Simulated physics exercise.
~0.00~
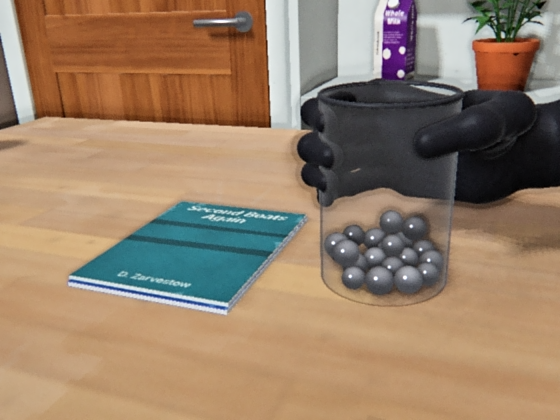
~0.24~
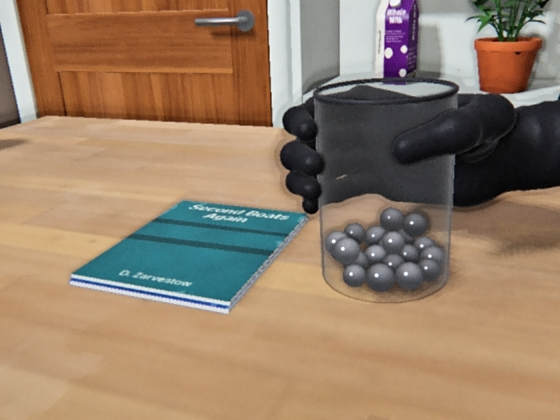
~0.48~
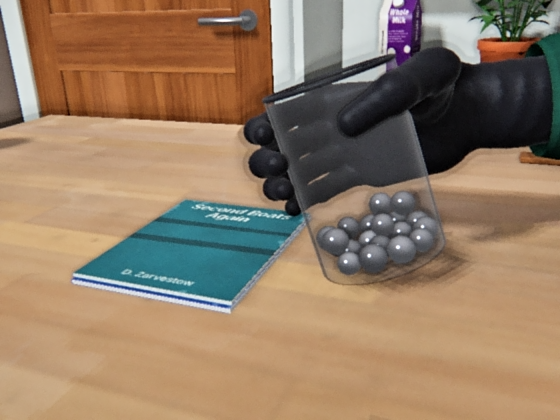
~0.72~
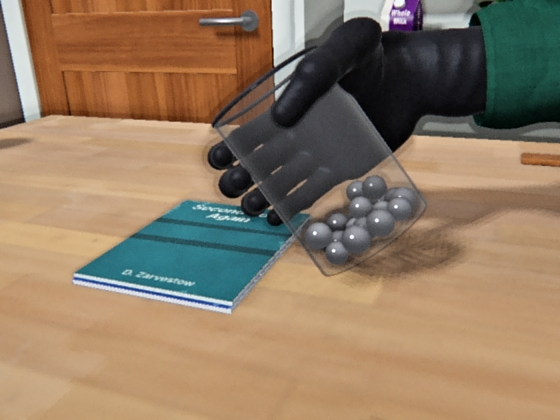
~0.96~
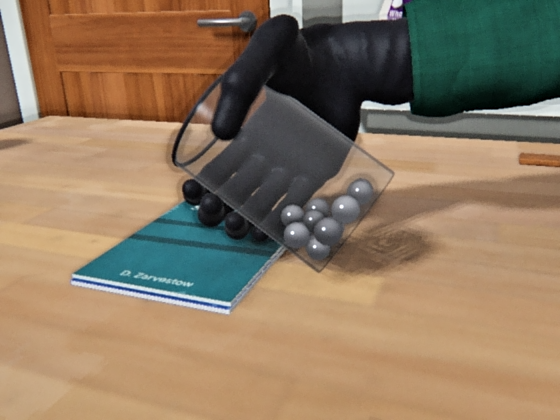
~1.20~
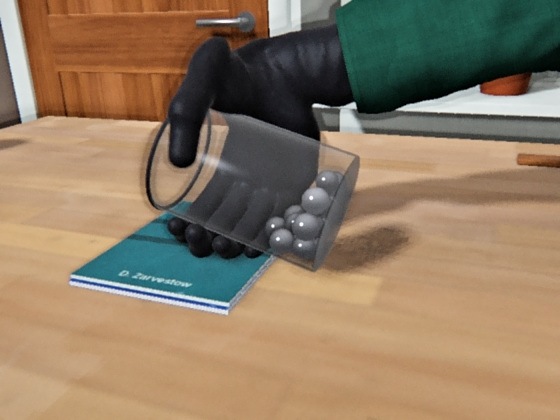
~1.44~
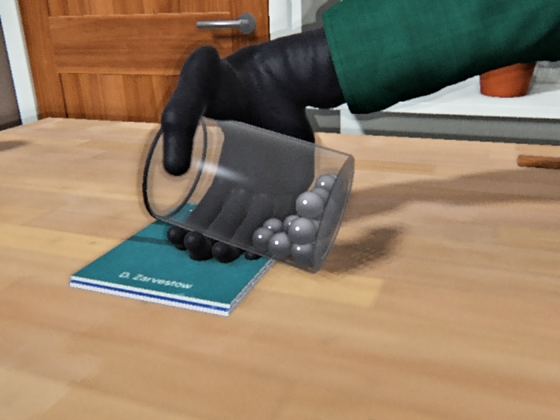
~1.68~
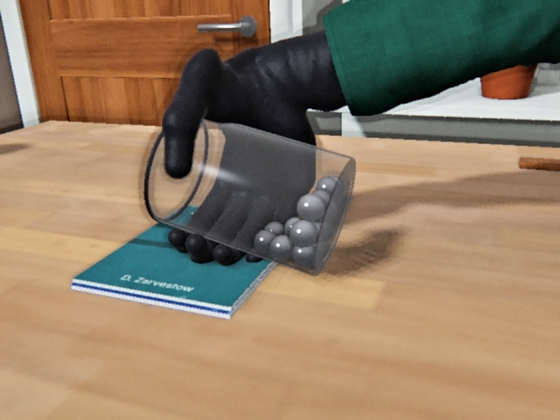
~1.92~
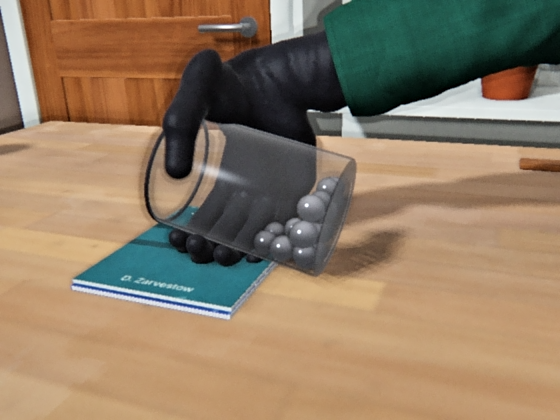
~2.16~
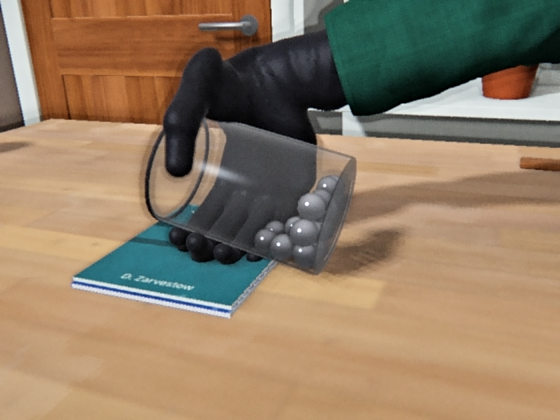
On a pale wooden tabletop in a room with a brown door behind, seen from slightly above by a gently swaying camera, a clear glass holding shiny grey balls stands right of a teal book. A black-gloved hand grips the glass, and a purple-and-white carton and a potted plant stand in the background. The hand lifts the glass a little and tips it leftward, its green sleeve coming into view. The glass leans further until it lies nearly on its side, its mouth over the book. The balls gather toward its base, and it stays there, held still, with none spilled.
